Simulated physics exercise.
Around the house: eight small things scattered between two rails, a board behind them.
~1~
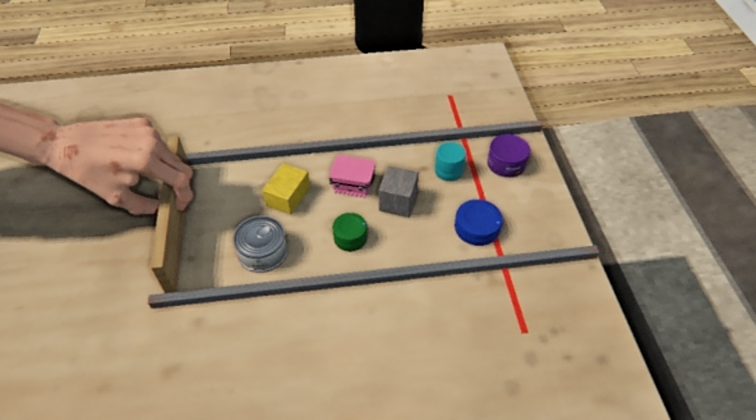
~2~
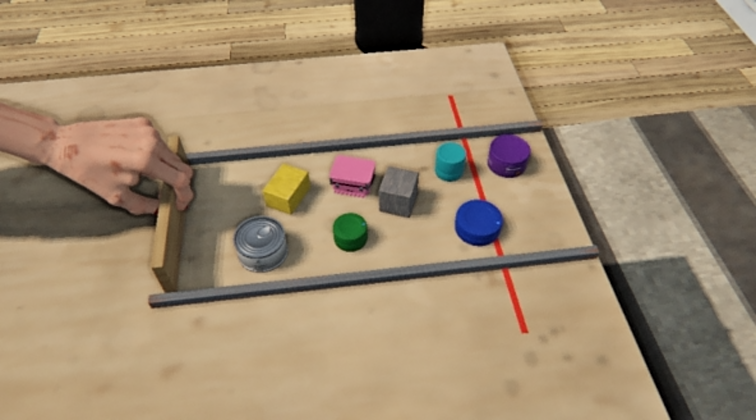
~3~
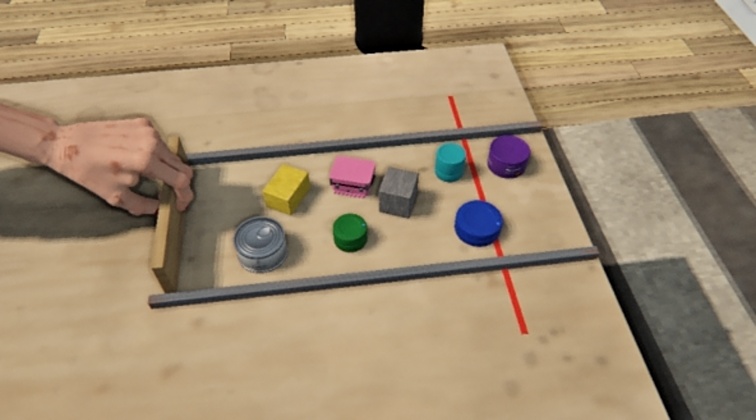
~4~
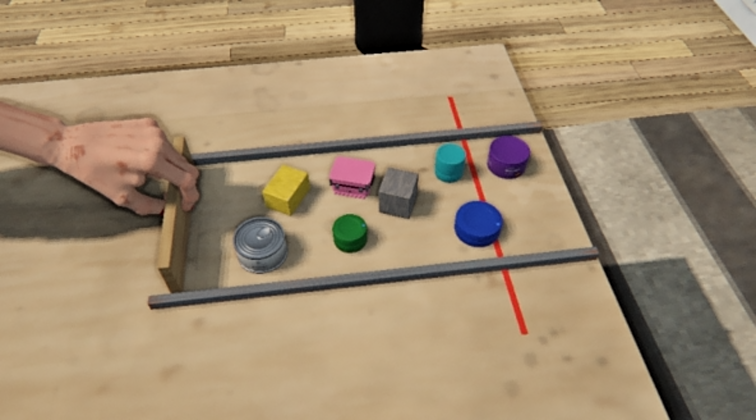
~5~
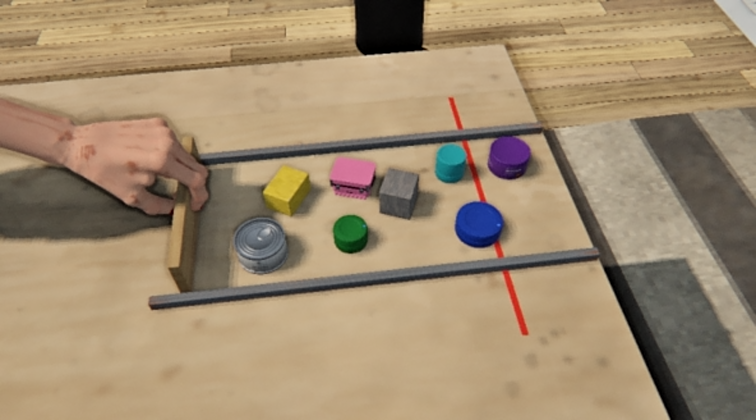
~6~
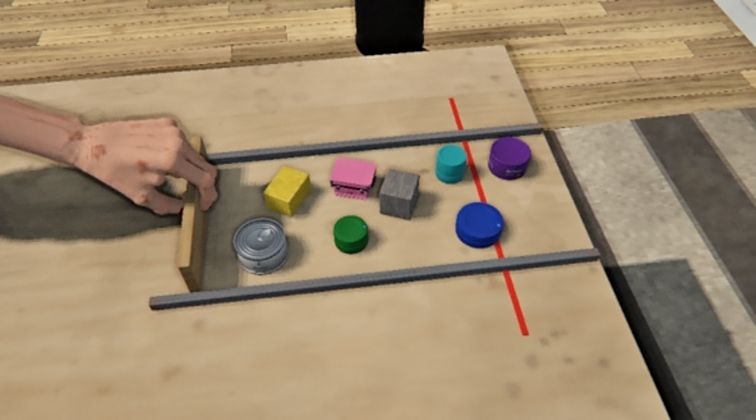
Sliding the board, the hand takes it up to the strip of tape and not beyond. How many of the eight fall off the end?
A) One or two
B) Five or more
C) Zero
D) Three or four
One or two.
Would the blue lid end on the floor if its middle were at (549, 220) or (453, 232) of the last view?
In order: Slips off; keeps its place.
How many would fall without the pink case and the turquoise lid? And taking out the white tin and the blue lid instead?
Falls come to 1 the first time and 1 the other time.
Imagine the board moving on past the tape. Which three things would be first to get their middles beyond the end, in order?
The purple tub, then the blue lid, then the turquoise lid.
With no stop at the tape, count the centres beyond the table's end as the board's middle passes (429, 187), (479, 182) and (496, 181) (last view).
In order, that gives 0, then 2, then 3.
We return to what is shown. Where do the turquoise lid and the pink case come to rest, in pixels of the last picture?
In the last picture the first middle sits at (555, 154) and the other at (520, 157).
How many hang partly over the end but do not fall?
Overhang count: 1.
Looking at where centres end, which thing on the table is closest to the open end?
It's the turquoise lid.
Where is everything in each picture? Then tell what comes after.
In the first frame, purple tub (508, 156); blue lid (478, 222); turquoise lid (450, 162); board (173, 211); tape (481, 195).
In the second frame, blue lid (478, 223); green lid (350, 232).
In the third frame, turquoise lid (450, 163); yellow block (287, 190).
In the fourth frame, purple tub (508, 158); grey block (399, 193).
In the fifth frame, blue lid (479, 224); pink case (353, 179).
In the sixth frame, purple tub (509, 159); blue lid (479, 225); turquoise lid (451, 165); board (197, 211); tape (482, 197).
A little later, none off yet; purple tub at rest near (509, 159); blue lid at rest near (479, 225); turquoise lid at rest near (451, 165).
Next, none off yet; purple tub shifted about its own width near (547, 155); blue lid shifted about its own width near (548, 214); turquoise lid shifted well along near (515, 158).
When it is over, the number that fall off is one or two; down, blue lid and purple tub.
